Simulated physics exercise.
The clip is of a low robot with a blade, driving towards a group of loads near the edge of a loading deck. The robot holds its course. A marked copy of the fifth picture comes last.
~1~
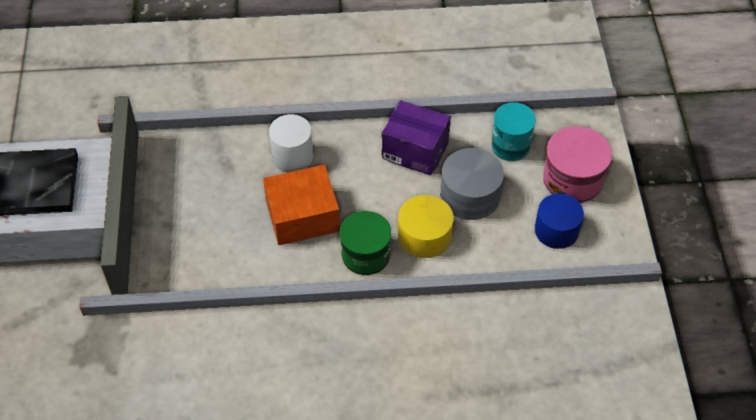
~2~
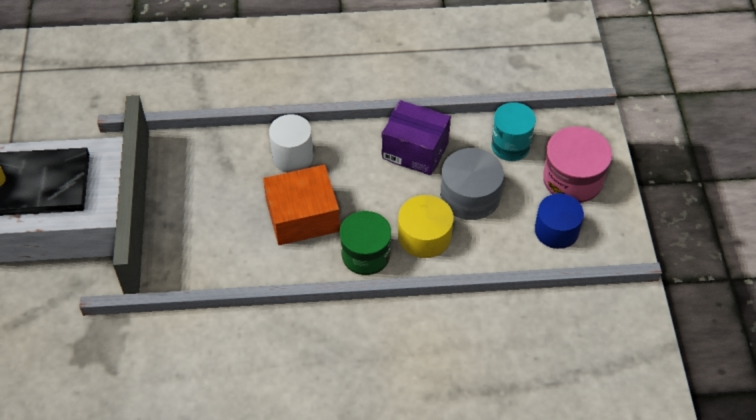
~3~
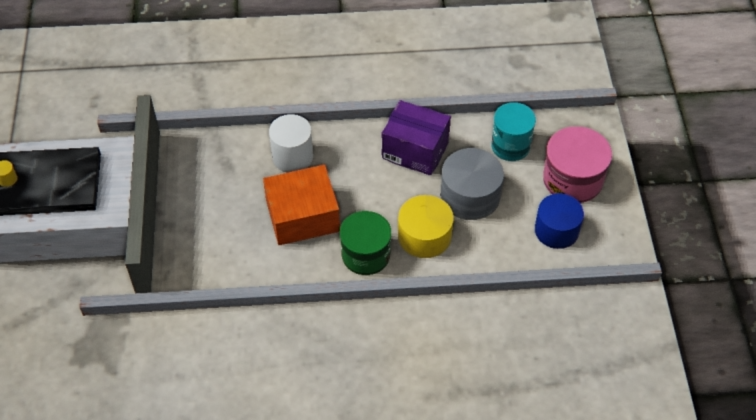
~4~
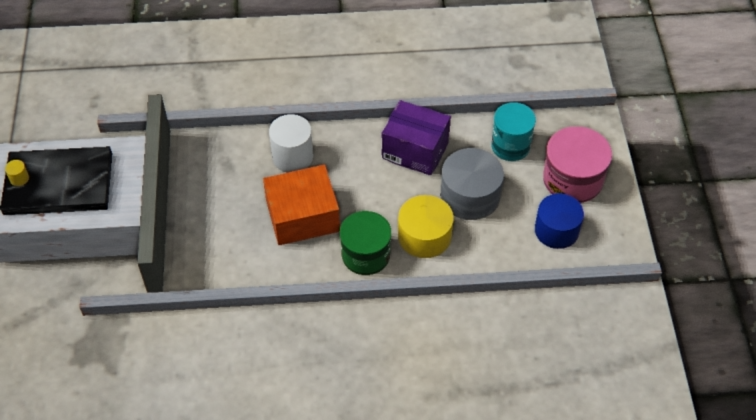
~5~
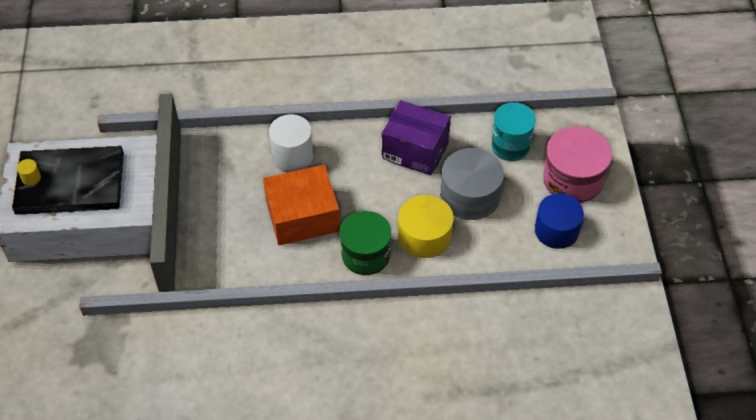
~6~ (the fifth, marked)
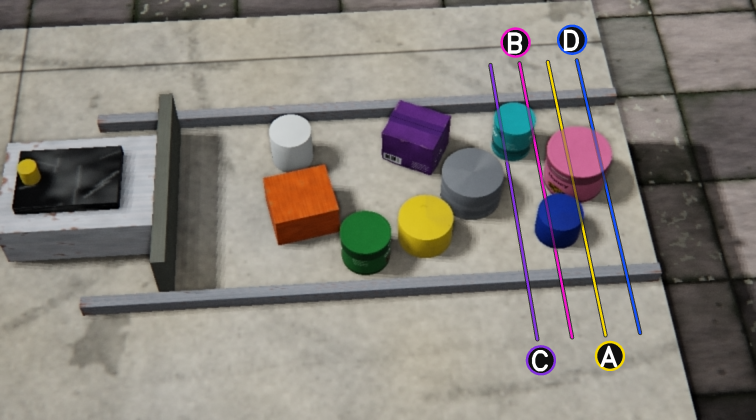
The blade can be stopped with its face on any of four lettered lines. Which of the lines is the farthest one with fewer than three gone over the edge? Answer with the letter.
Up to line C.
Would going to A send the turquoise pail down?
By then, yes.
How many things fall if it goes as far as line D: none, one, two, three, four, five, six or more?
In all, six or more.
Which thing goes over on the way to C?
The pink pail goes over.
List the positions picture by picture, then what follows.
The first frame shows robot (30, 181); orange crate (302, 205); yellow canister (425, 227).
The second frame shows robot (42, 180); turquoise pail (513, 133).
The third frame shows robot (53, 179); blue canister (558, 221).
The fourth frame shows robot (66, 179); green pail (366, 243).
The fifth frame shows robot (77, 178); pink pail (577, 166); orange crate (302, 205); yellow canister (425, 227).
On the copy, A at (574, 187); B at (544, 188); C at (512, 190); D at (606, 185).
On C. First, robot (204, 171); green pail (369, 247); white canister (316, 143).
Then, robot (331, 164); turquoise pail (531, 131); grey canister (513, 182).
Finally, robot (428, 159); pink pail over the edge; turquoise pail (620, 119); one fallen.
By contrast, A drops six; B drops three; D drops six.
